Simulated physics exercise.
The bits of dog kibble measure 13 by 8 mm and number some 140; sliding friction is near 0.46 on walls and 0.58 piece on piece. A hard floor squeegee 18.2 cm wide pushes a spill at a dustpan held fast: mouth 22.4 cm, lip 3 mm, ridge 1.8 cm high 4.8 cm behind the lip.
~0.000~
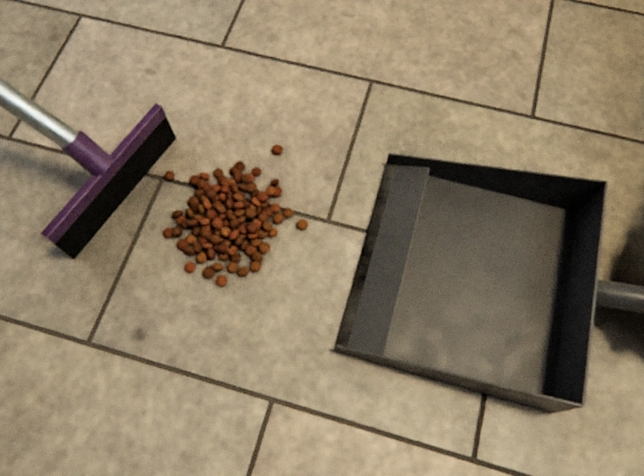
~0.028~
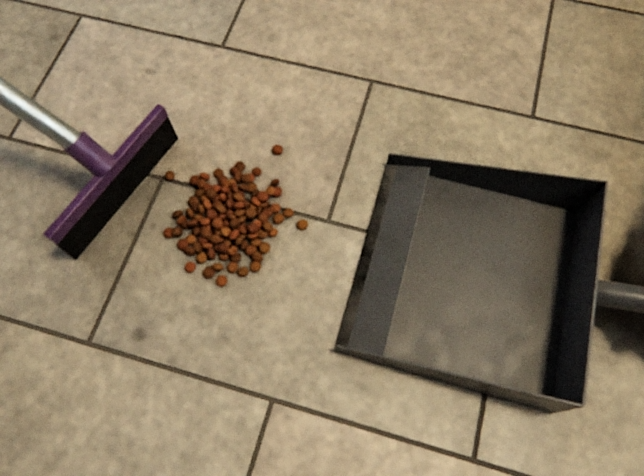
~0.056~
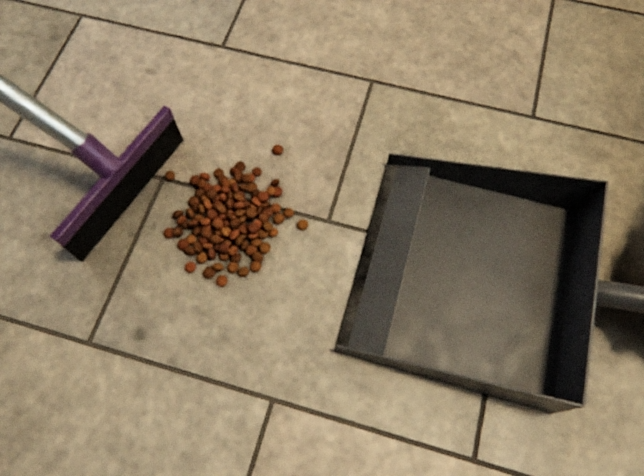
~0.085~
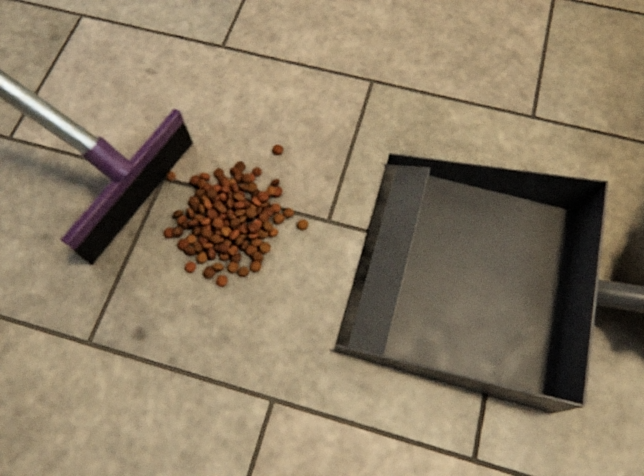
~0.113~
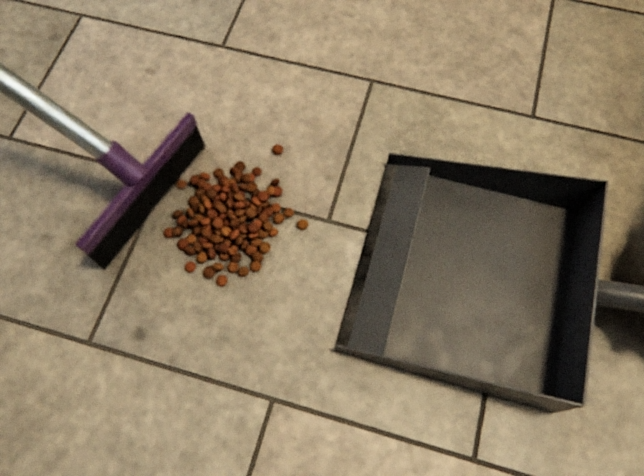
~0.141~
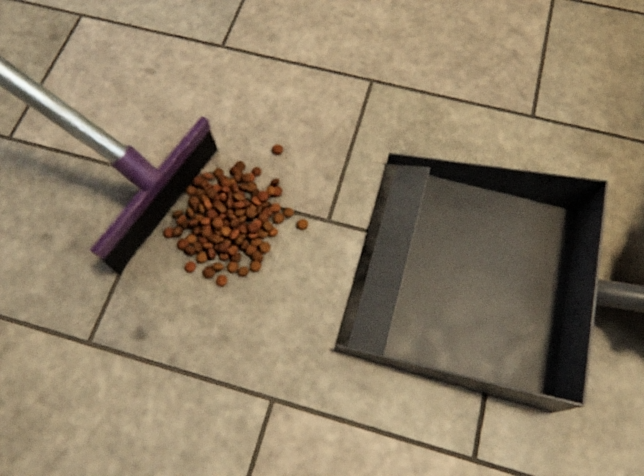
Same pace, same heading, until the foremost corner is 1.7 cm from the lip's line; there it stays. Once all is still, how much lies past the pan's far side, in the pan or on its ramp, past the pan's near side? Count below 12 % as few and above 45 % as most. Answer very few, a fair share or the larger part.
Far side: Very few, pan: A fair share, near side: Very few.
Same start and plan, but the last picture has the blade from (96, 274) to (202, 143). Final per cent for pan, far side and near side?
Pan 25, far 0, near 20.
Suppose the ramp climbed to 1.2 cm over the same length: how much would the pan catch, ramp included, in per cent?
It would be near 25 per cent.
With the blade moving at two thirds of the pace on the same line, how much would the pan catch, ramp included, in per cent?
Then about 15 per cent.
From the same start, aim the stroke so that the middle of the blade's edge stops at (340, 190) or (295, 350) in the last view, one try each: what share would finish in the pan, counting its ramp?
Some 5 and 15 per cent.
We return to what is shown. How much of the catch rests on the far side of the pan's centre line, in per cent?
Some 40 per cent.
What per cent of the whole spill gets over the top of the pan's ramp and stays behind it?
Some 0 per cent.
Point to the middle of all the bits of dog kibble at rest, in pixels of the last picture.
Around (343, 274).
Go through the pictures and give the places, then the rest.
In the first frame, blade from (52, 237) to (160, 113), moved 0.0 cm, 0 of the pieces shifted so far; middle of the pieces at (231, 219); pan at (480, 282).
In the second frame, blade from (54, 238) to (162, 114), moved 0.2 cm, 0 of the pieces shifted so far; middle of the pieces at (231, 219).
In the third frame, blade from (60, 240) to (168, 116), moved 0.9 cm, 0 of the pieces shifted so far; middle of the pieces at (231, 219).
In the fourth frame, blade from (71, 243) to (178, 118), moved 2.2 cm, 0 of the pieces shifted so far; middle of the pieces at (231, 219).
In the fifth frame, blade from (85, 248) to (191, 122), moved 3.8 cm, 1 of the pieces shifted so far; middle of the pieces at (231, 219).
In the sixth frame, blade from (100, 253) to (205, 126), moved 5.4 cm, 1 of the pieces shifted so far; middle of the pieces at (231, 219); pan at (481, 282). Its pace works out near 0.60 m/s, heading 3 degrees towards the viewer's side.
Then, at 0.30 s, middle of the blade 13 cm from the lip; 0 % over the lip, far side 0 %, near side 0 %.
After 0.41 s, middle of the blade 6 cm from the lip; 0 % over the lip, far side 0 %, near side 5 %.
After 0.65 s, middle of the blade 4 cm from the lip; 20 % over the lip, far side 0 %, near side 5 %.
By 1.2 s all is still; far side 0 %, pan 20 %, near side 5 %, in front of the lip or behind the blade 75 %.
